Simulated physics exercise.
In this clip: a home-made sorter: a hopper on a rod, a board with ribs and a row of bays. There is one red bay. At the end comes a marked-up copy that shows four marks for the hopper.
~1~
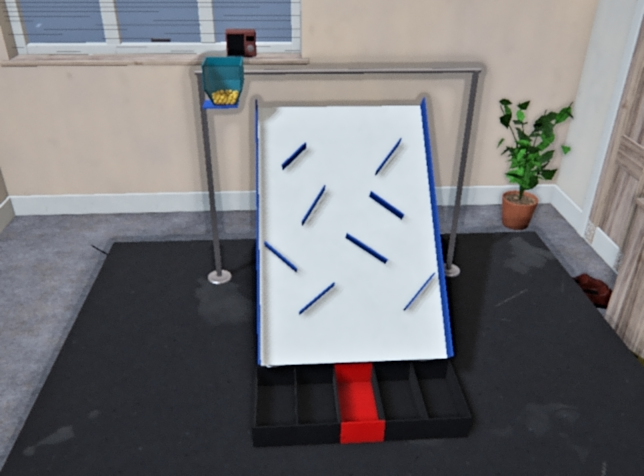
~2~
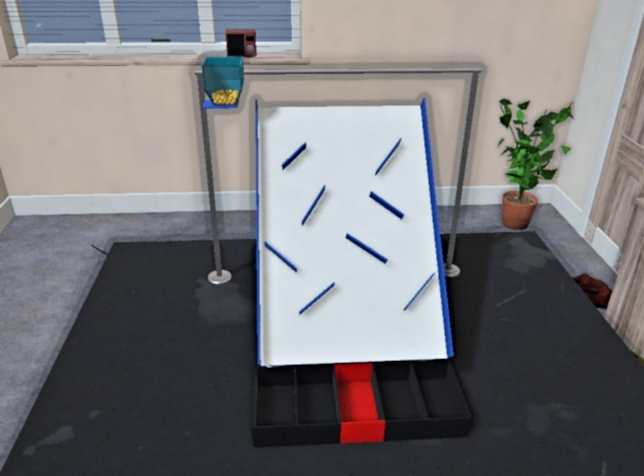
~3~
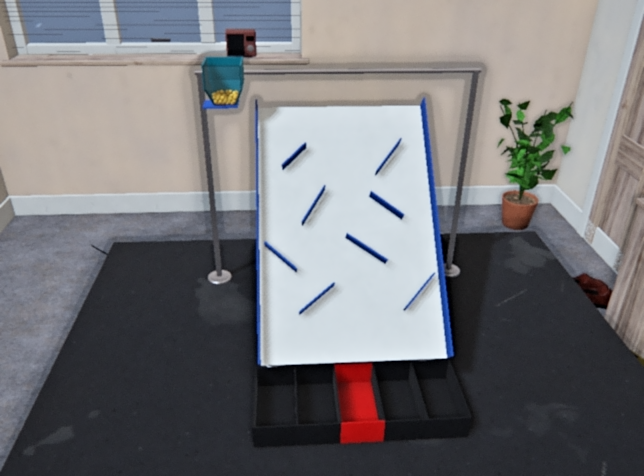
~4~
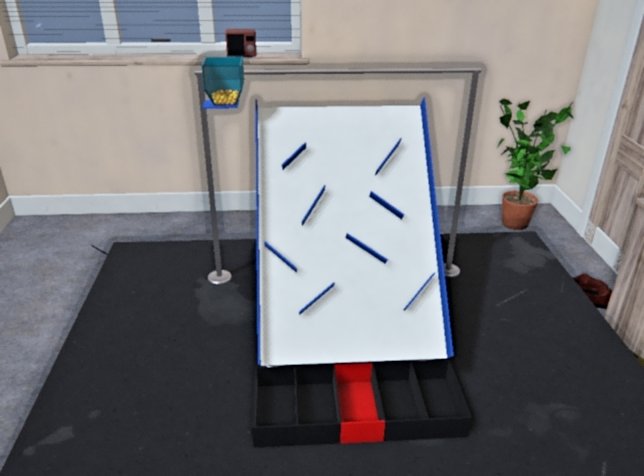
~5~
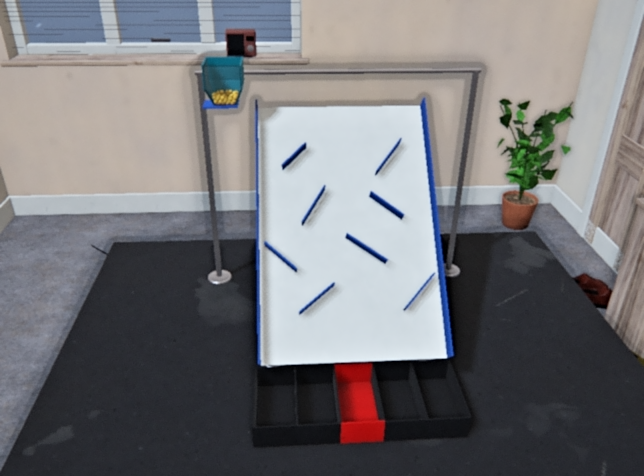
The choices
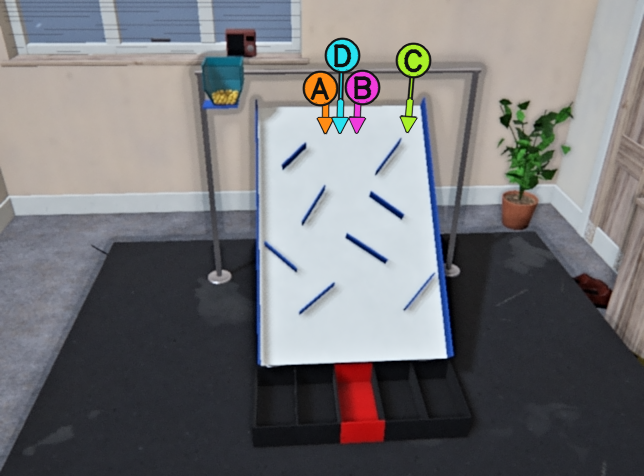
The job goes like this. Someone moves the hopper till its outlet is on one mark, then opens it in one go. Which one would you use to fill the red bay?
Choose C.
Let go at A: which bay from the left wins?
The first.
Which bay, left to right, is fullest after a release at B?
It is the fourth one.
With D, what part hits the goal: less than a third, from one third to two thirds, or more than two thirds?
Mark D gives less than a third.
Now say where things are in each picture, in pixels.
The first frame shows hopper (226, 99), puffed corn balls, door shut.
The second frame shows ribs (282, 165) to (306, 142), (377, 170) to (401, 138), (302, 222) to (325, 185).
The third frame shows ribs (371, 191) to (404, 215), (265, 241) to (297, 269), (347, 233) to (388, 260).
The fourth frame shows ribs (299, 312) to (335, 282), (406, 308) to (435, 273).
The fifth frame shows red bay (363, 431), number 3 of 5 from the left.
On the marked copy, mark A meets the board at (325, 127); mark B meets the board at (356, 127); mark C meets the board at (407, 126); mark D meets the board at (340, 127).
With A, about a tenth in the red bay, the larger part in other bays, about a tenth outside the box.
With B, roughly a quarter in the red bay, roughly two thirds in other bays, about a tenth outside the box.
With C, roughly a third in the red bay, roughly half in other bays.
With D, about a tenth in the red bay, the larger part in other bays, about a tenth outside the box.
